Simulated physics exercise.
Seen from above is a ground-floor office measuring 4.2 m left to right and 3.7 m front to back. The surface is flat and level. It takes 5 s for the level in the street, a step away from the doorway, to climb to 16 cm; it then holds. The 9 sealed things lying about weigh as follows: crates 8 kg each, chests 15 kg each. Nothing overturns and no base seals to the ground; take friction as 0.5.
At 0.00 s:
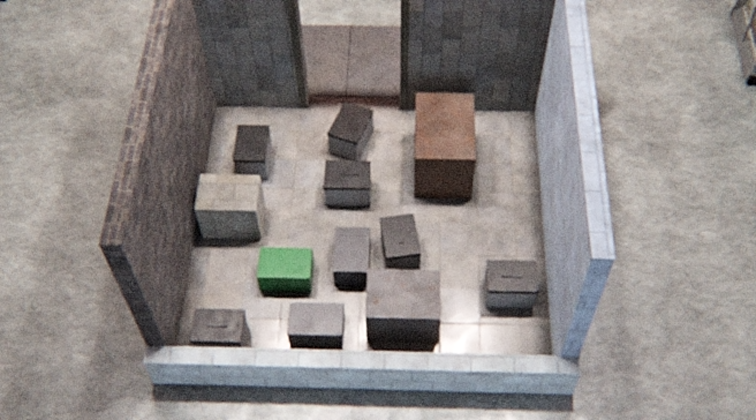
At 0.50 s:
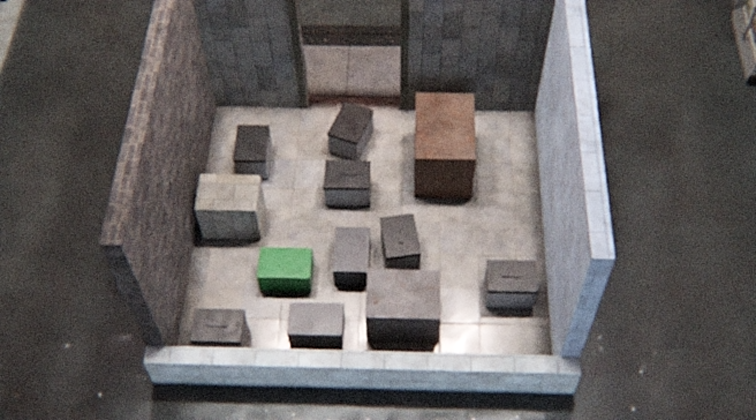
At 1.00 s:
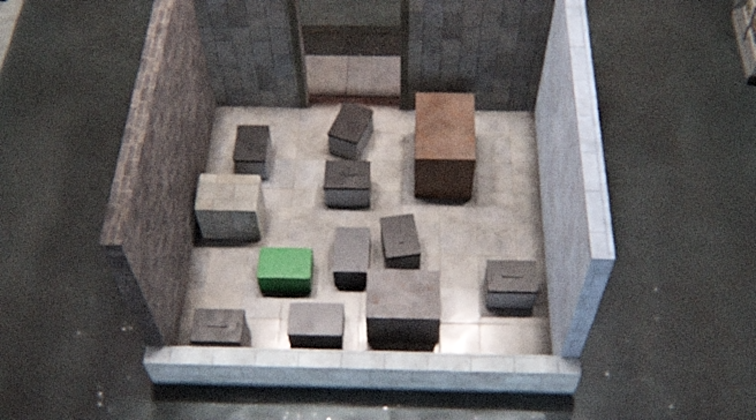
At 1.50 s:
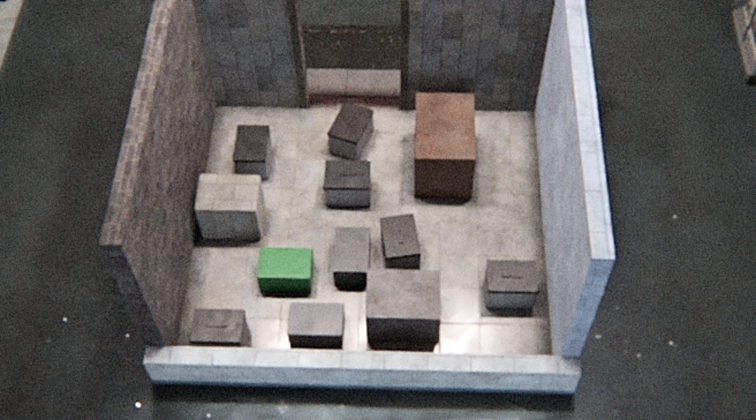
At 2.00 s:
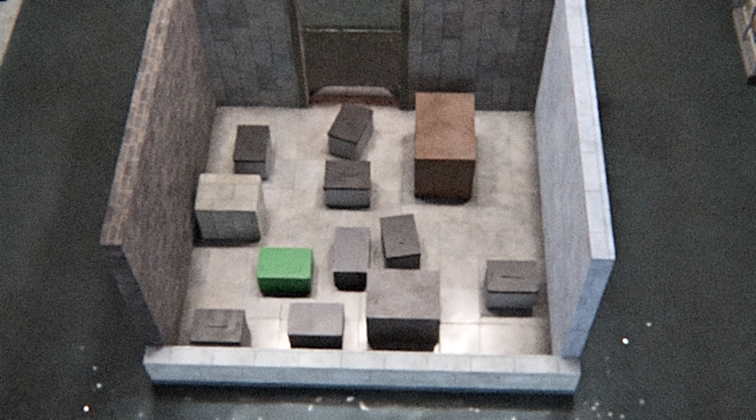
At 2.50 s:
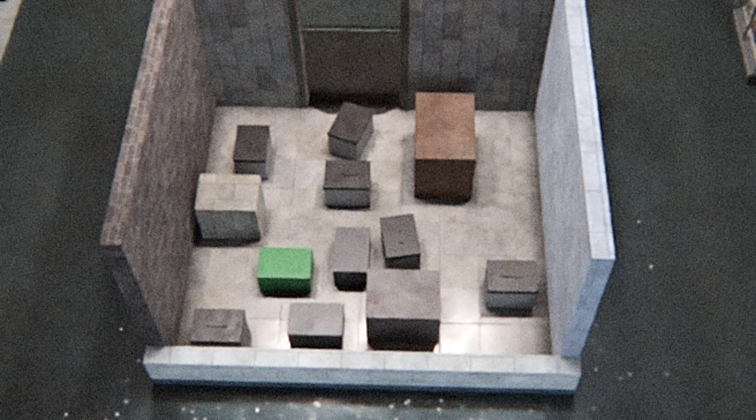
Dark water spreads around the walled room and rises outside its doorway while the crates stay still.
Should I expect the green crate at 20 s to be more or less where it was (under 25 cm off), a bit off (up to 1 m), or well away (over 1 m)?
A bit off.
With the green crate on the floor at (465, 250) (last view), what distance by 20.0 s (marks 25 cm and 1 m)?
Result: It drifts a great deal.
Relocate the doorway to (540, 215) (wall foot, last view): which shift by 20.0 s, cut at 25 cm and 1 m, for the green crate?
With that change, the green crate makes a small move.
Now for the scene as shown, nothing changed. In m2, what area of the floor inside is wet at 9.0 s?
I'd put it close to 12 m2.
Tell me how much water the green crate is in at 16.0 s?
13 cm or so.
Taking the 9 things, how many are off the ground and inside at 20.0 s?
Tally: 9 of them.
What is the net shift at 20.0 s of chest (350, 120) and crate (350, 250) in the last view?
150 cm and 60 cm respectively.
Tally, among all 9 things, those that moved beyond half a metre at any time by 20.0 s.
I make it 8.
After 4.0 s the green crate is near (285, 263), 0.0 m from its start, aground; 0 afloat.
After 9.0 s the green crate is near (282, 308), 0.6 m from its start, afloat; 4 afloat.
After 16.0 s the green crate is near (282, 293), 0.4 m from its start, afloat; 9 afloat.
After 20.0 s the green crate is near (238, 273), 0.5 m from its start, afloat; 9 afloat.
